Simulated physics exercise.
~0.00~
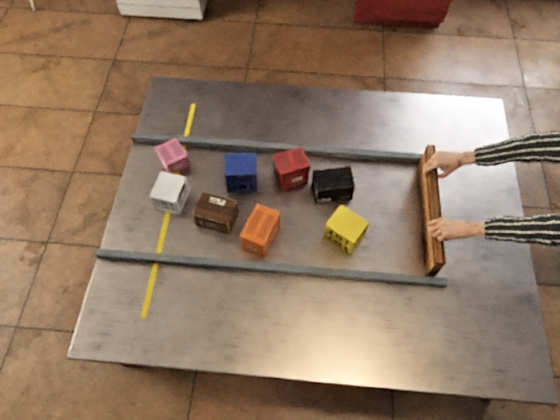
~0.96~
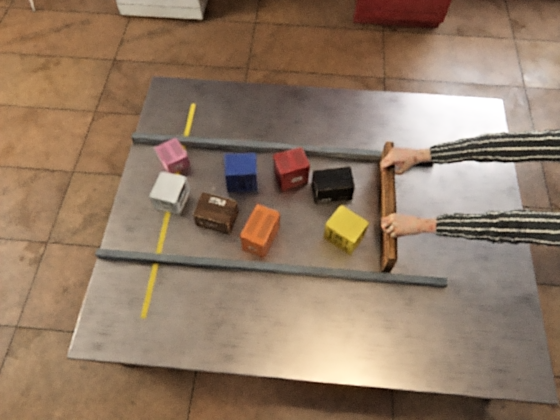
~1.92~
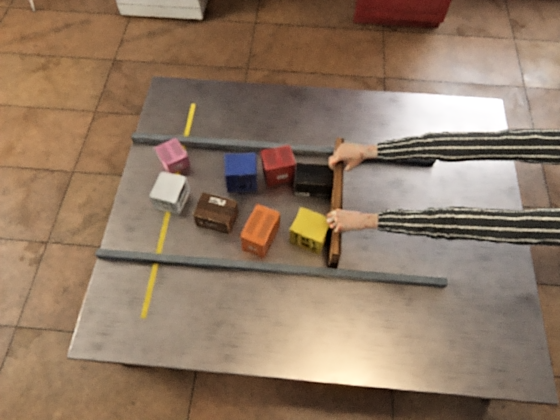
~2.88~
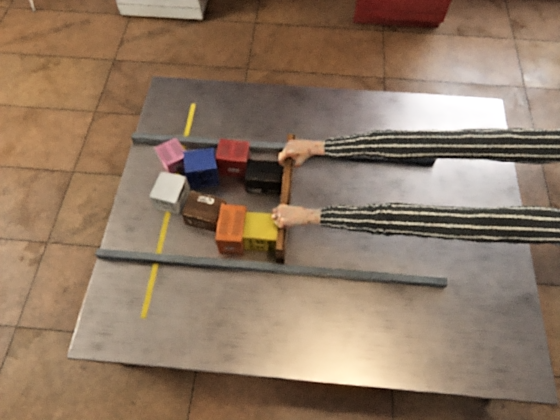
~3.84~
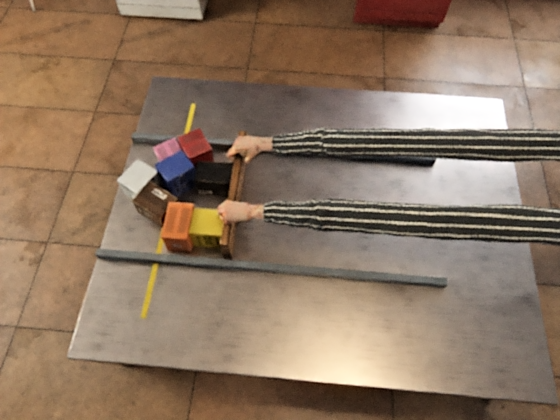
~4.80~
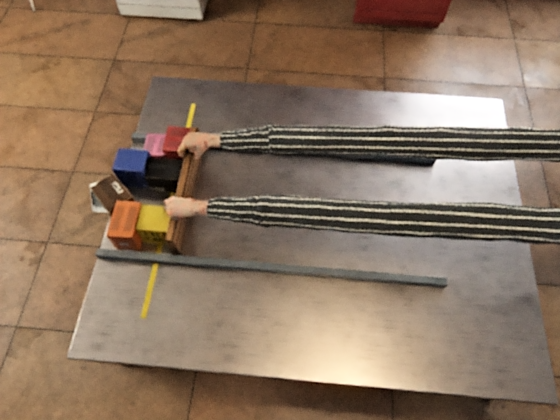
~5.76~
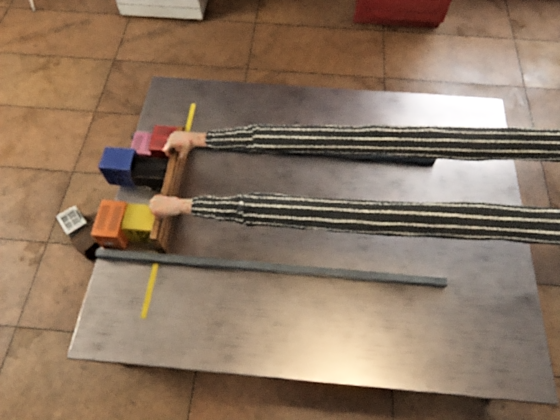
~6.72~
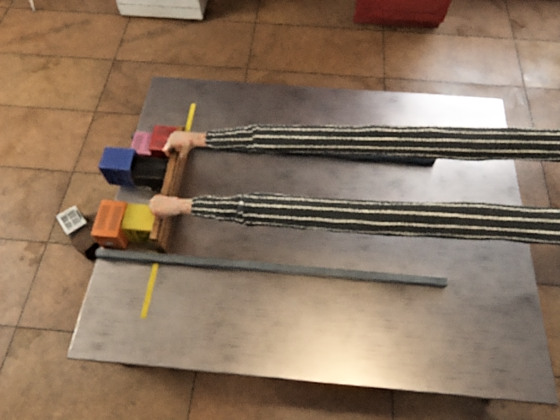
The video shows two hands in striped sleeves sliding a wooden plank left along a table, gathering eight colourful boxes and pushing them toward the edge. The brown and white boxes go over the left edge, and the plank stops near the yellow tape with the others still on the table.
